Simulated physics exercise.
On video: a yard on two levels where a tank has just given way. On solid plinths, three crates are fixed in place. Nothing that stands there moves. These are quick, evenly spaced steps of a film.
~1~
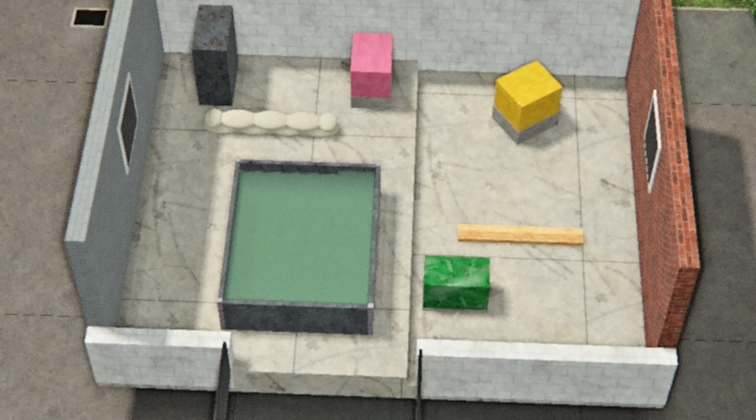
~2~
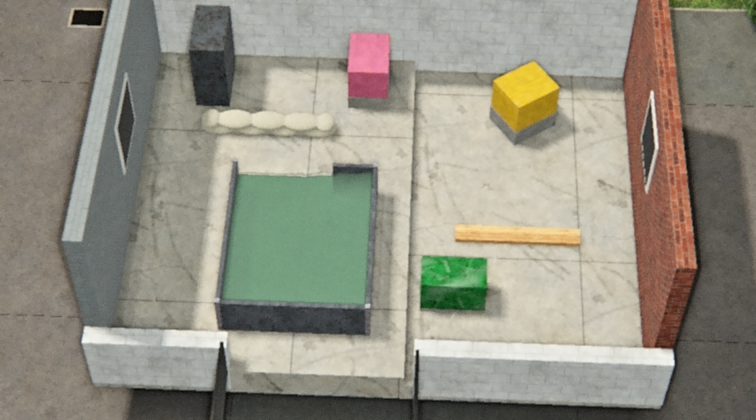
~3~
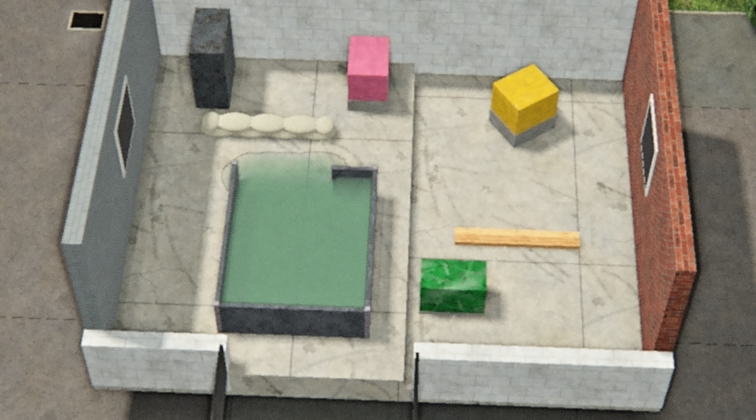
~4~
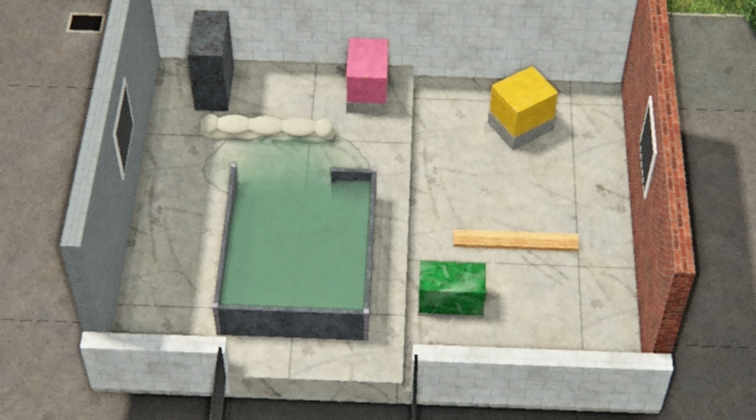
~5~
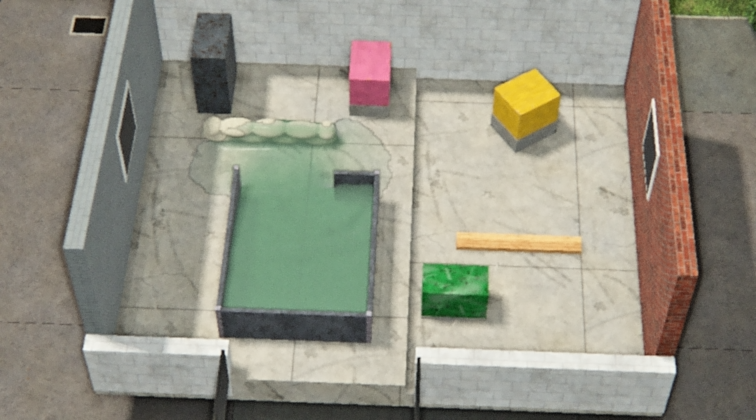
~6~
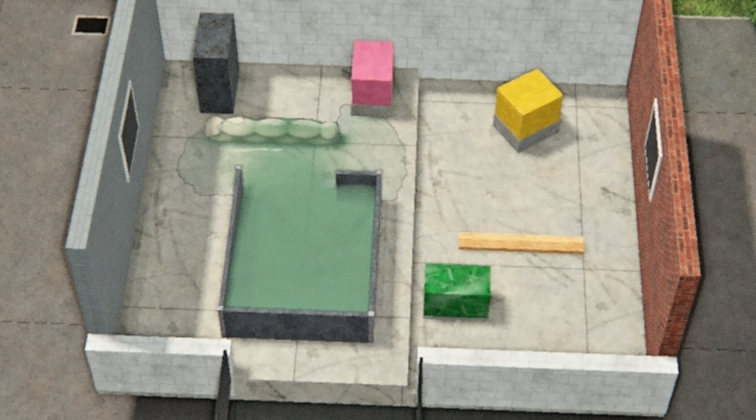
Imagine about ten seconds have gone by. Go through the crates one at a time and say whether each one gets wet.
Crate by crate: Yellow crate - no, dry; green crate - yes, wet; pink crate - no, dry.
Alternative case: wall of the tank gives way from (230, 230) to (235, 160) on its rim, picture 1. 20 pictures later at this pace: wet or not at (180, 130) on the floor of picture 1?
I reckon it ends up drenched.
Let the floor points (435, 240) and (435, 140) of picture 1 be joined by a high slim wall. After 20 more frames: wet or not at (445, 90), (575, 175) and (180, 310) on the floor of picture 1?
As listed: Awash, dry, flooded.
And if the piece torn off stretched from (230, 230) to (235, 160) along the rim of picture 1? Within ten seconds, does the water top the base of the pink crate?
One at a time, the pink crate is still clear.
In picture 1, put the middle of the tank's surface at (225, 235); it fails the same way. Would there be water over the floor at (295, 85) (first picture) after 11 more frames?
That spot: Swamped.
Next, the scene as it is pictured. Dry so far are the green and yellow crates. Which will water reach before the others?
The yellow one it is.
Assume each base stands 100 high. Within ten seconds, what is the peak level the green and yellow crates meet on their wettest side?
In order: 210% and 60%.
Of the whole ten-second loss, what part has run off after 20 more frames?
Around 0 percent.
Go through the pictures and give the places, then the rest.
The first frame shows still water in the water tank at (302, 235).
In the second frame, water pours out on the water tank's far side and has run to a hidden place.
In the third frame, water pours out on the water tank's far side and has run to a hidden place.
In the fourth frame, water pours out on the water tank's far side and has run to (340, 142).
In the fifth frame, the front is at (352, 126), out from the gap on the water tank's far side.
In the sixth frame, water pours out on the water tank's far side and has run to (371, 117).
A moment on, water covers 20 % of the floor; the yellow crate not reached, the green crate not reached, the pink crate water round its plinth.
Next, water covers 40 % of the floor; the yellow crate water round its plinth, the green crate not reached, the pink crate water round its plinth.
Then, water covers 60 % of the floor; the yellow crate water round its plinth, the green crate water round its plinth, the pink crate water round its plinth.
Later, water covers 80 % of the floor; the yellow crate water round its plinth, the green crate water round its plinth, the pink crate water round its plinth.
In the end, water covers 90 % of the floor; the yellow crate stayed above the water, the green crate was topped, the pink crate stayed above the water.
